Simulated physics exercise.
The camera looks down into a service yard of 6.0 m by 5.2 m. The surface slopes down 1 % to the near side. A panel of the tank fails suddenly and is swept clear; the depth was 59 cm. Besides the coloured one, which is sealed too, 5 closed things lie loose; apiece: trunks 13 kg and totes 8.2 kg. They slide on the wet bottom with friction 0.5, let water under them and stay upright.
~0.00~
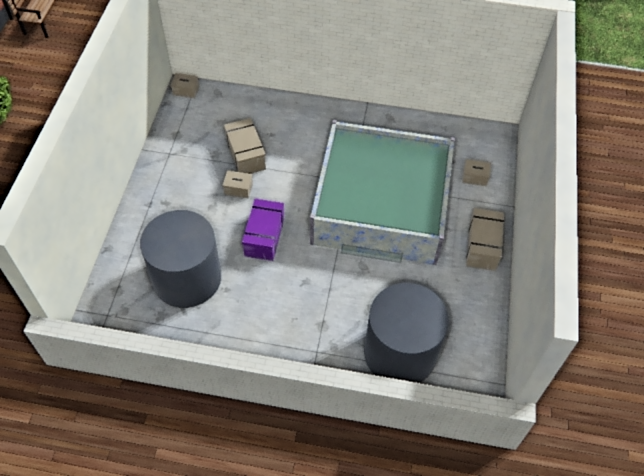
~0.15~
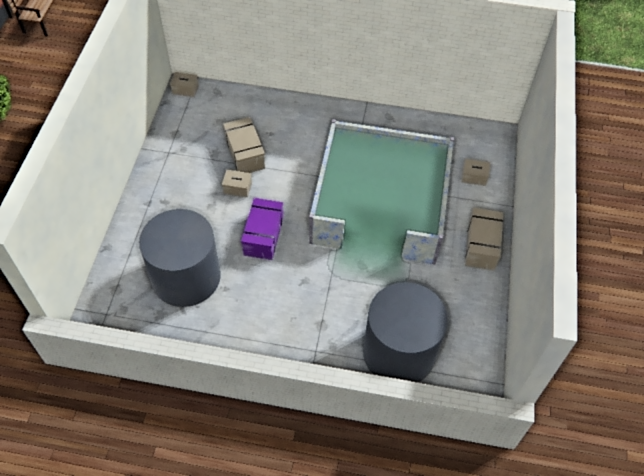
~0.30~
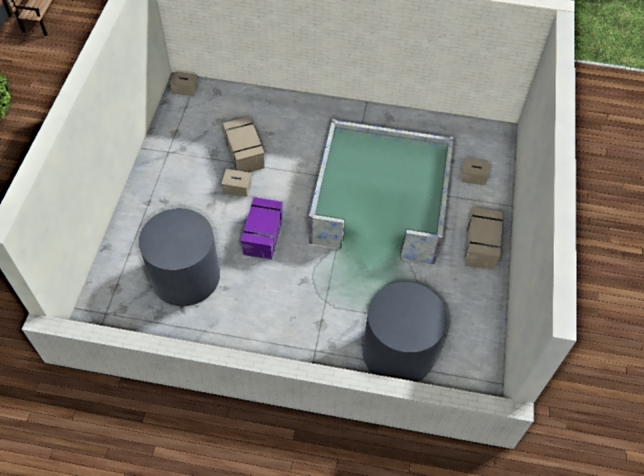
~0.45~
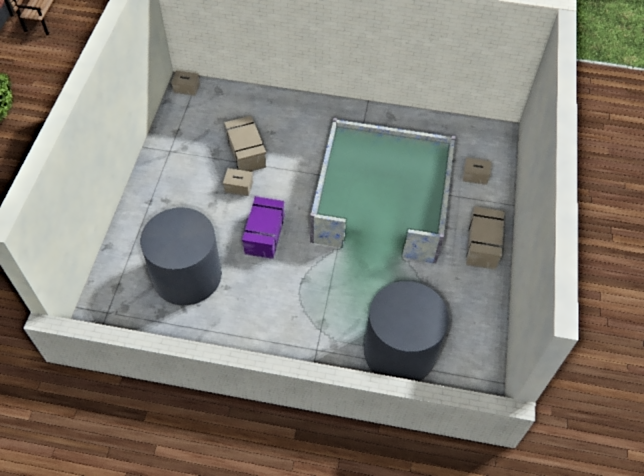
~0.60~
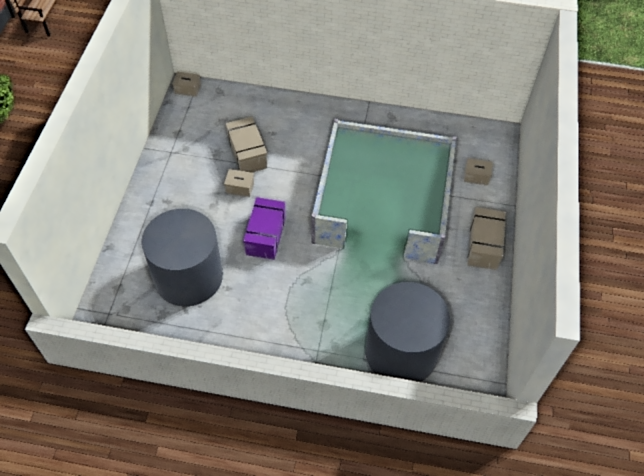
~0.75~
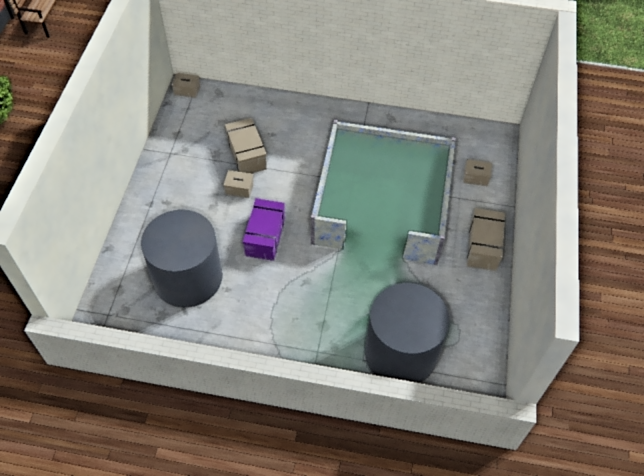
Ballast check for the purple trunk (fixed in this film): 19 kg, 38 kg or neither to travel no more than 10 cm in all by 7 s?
For it, the lower weight is enough.
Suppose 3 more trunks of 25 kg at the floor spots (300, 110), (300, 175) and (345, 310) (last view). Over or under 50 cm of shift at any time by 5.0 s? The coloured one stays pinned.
In turn: Under, under, over.
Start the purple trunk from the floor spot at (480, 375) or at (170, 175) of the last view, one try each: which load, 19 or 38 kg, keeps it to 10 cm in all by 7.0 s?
In turn: Neither holds; only the larger holds.
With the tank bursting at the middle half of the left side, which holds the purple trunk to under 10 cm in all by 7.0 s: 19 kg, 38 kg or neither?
Then neither weight holds it.
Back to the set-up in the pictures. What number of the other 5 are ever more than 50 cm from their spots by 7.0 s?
That makes 2.
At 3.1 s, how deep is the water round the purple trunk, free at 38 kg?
Roughly 0 cm.
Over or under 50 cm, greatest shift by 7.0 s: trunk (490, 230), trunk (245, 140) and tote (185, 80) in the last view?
In turn: Over, short of it, under.
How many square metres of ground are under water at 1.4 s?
Some 9.5 m2.
After 1.4 s the purple trunk would be 0 cm from its start with 19 kg and 0 cm from its start with 38 kg; 0 cm of water round it then.
After 3.1 s the purple trunk would be 0 cm from its start with 19 kg and 0 cm from its start with 38 kg; 0 cm of water round it then.
After 4.9 s the purple trunk would be 0 cm from its start with 19 kg and 0 cm from its start with 38 kg; 2 cm of water round it then.
After 7.0 s the purple trunk would be 0 cm from its start with 19 kg and 0 cm from its start with 38 kg; 3 cm of water round it then.
